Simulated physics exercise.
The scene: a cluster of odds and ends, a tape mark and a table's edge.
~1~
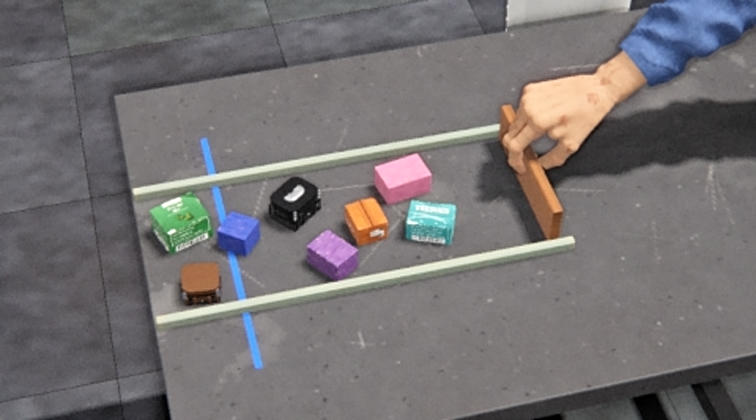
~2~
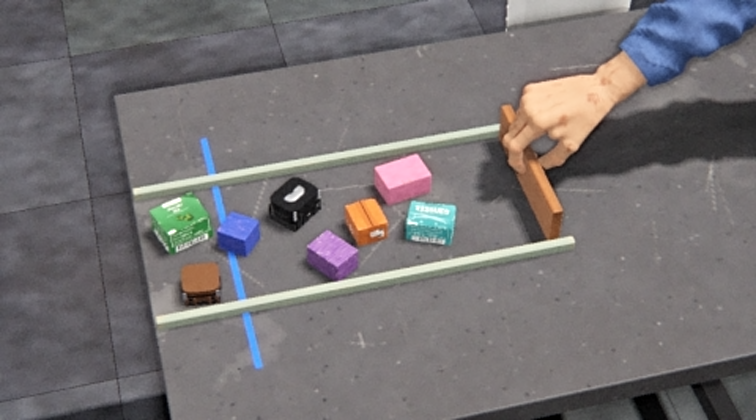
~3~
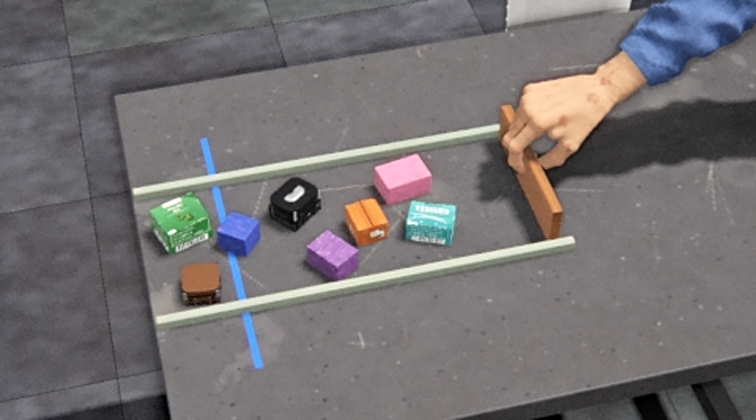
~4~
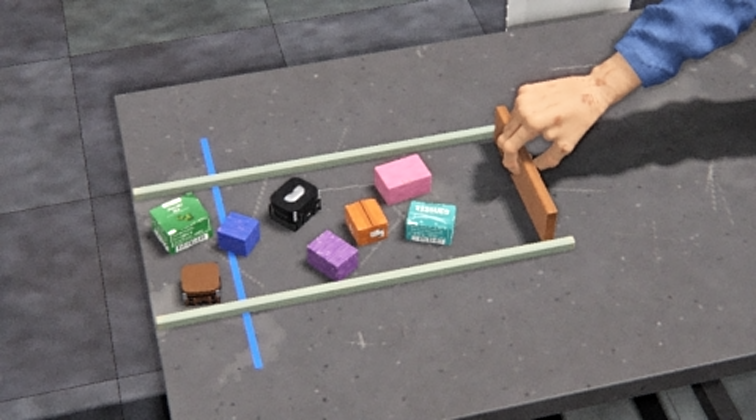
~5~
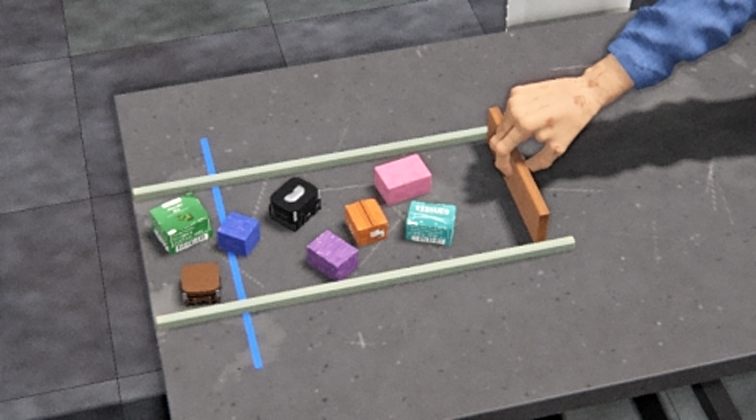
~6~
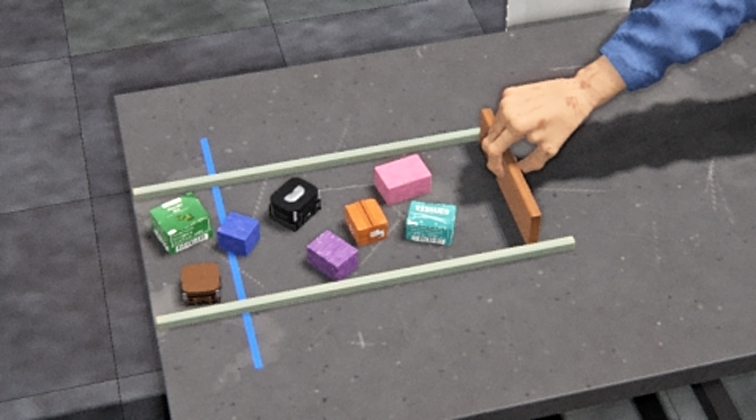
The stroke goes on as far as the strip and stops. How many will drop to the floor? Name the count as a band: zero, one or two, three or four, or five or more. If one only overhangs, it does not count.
The count falls in the one or two band.
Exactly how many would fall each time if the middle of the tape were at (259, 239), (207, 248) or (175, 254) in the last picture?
Try 1: 0; try 2: 3; try 3: 5.
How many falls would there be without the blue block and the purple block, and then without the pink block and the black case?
The answer is 1 and then 1.
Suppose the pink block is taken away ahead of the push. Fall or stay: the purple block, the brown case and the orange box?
The purple block stays put, the brown case goes down, the orange box stays put.
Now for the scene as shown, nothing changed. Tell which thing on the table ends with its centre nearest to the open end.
Closest in the end is the black case.
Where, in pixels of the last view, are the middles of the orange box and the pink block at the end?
Near (210, 237) and (198, 214).
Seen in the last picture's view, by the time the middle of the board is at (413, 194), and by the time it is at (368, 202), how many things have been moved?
The first number is 3, the next one 5.
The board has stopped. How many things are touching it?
It's touching 3 at the end.
A little later, none off yet; green box at rest near (181, 224); brown case at rest near (201, 285); blue block at rest near (239, 234).
When it is over, the number that fall off is one or two; down, brown case and green box.
